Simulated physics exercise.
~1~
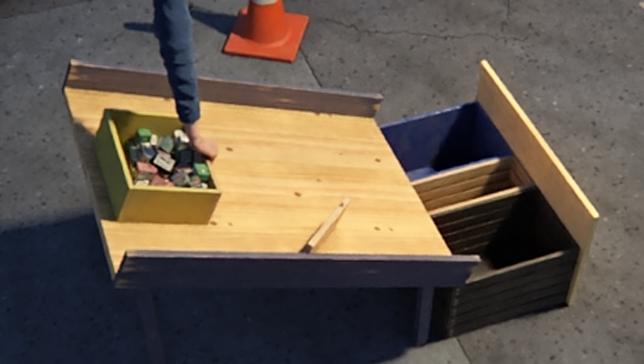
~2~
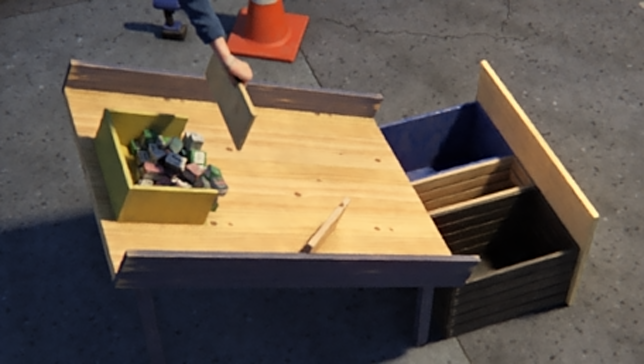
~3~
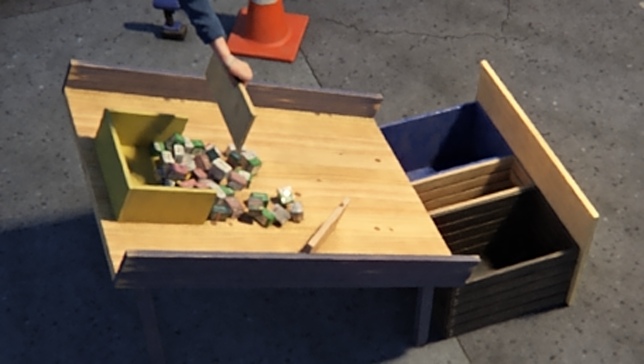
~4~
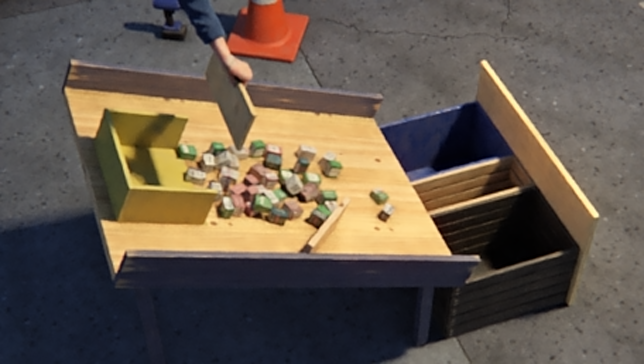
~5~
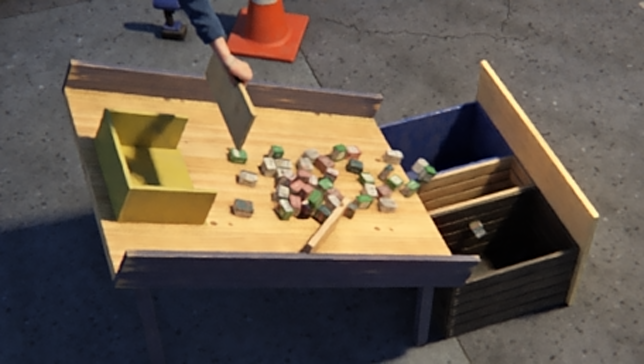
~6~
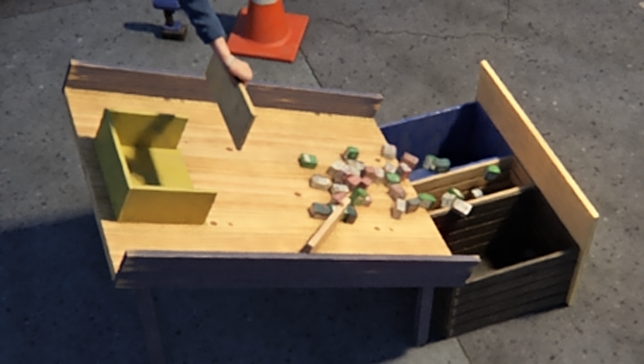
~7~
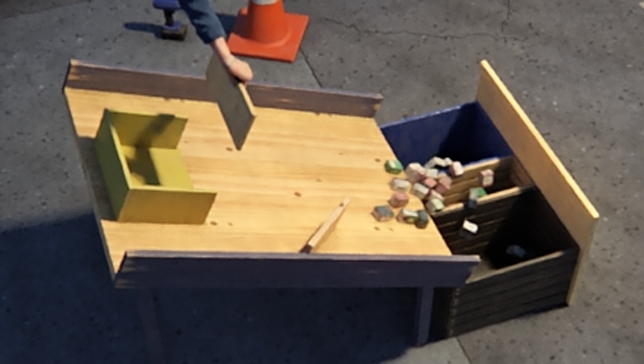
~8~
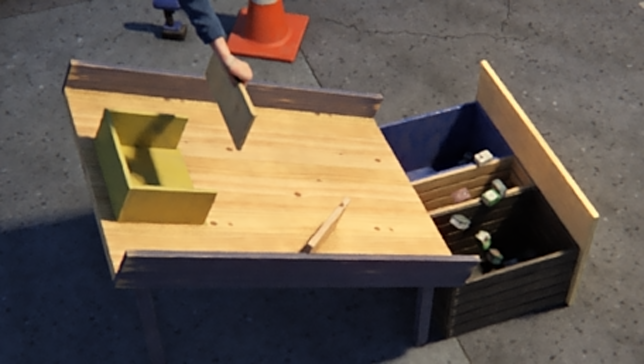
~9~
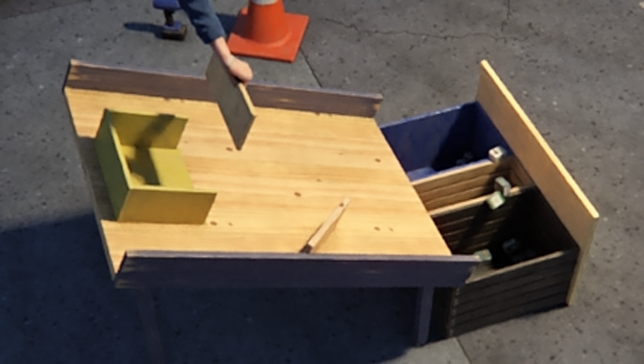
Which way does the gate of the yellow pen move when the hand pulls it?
The gate moves up, away from the pen's open side, and the hand then holds it there.
